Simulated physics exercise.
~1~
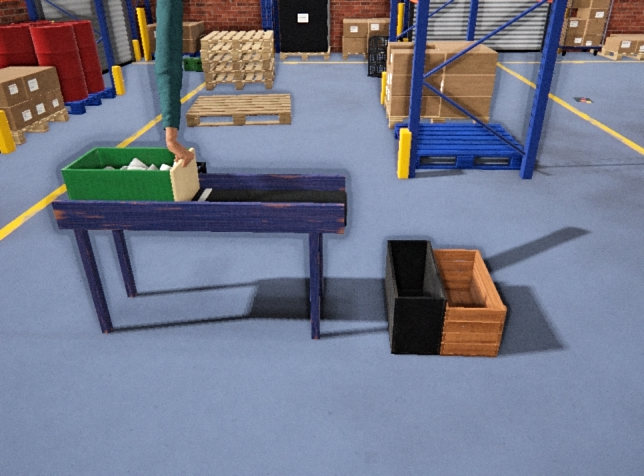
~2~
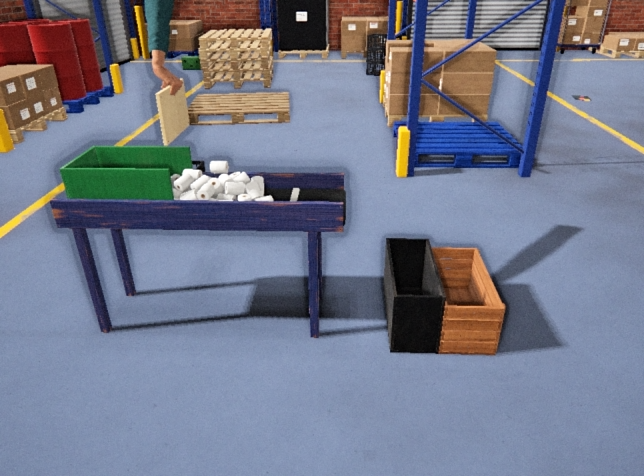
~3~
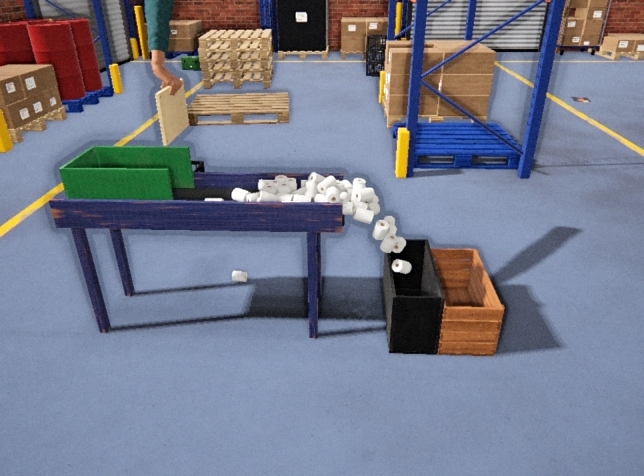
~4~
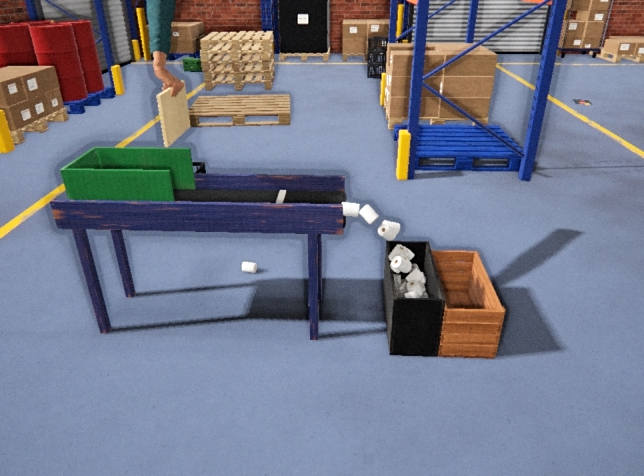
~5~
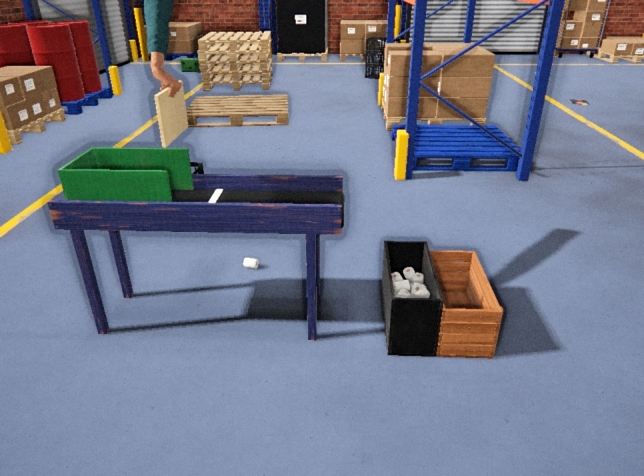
A heap of white rolls slid out of a green pen after a hand lifted its gate, rode the belt to the right and tumbled off the end into the black box, leaving the wooden box empty and one roll on the floor below.
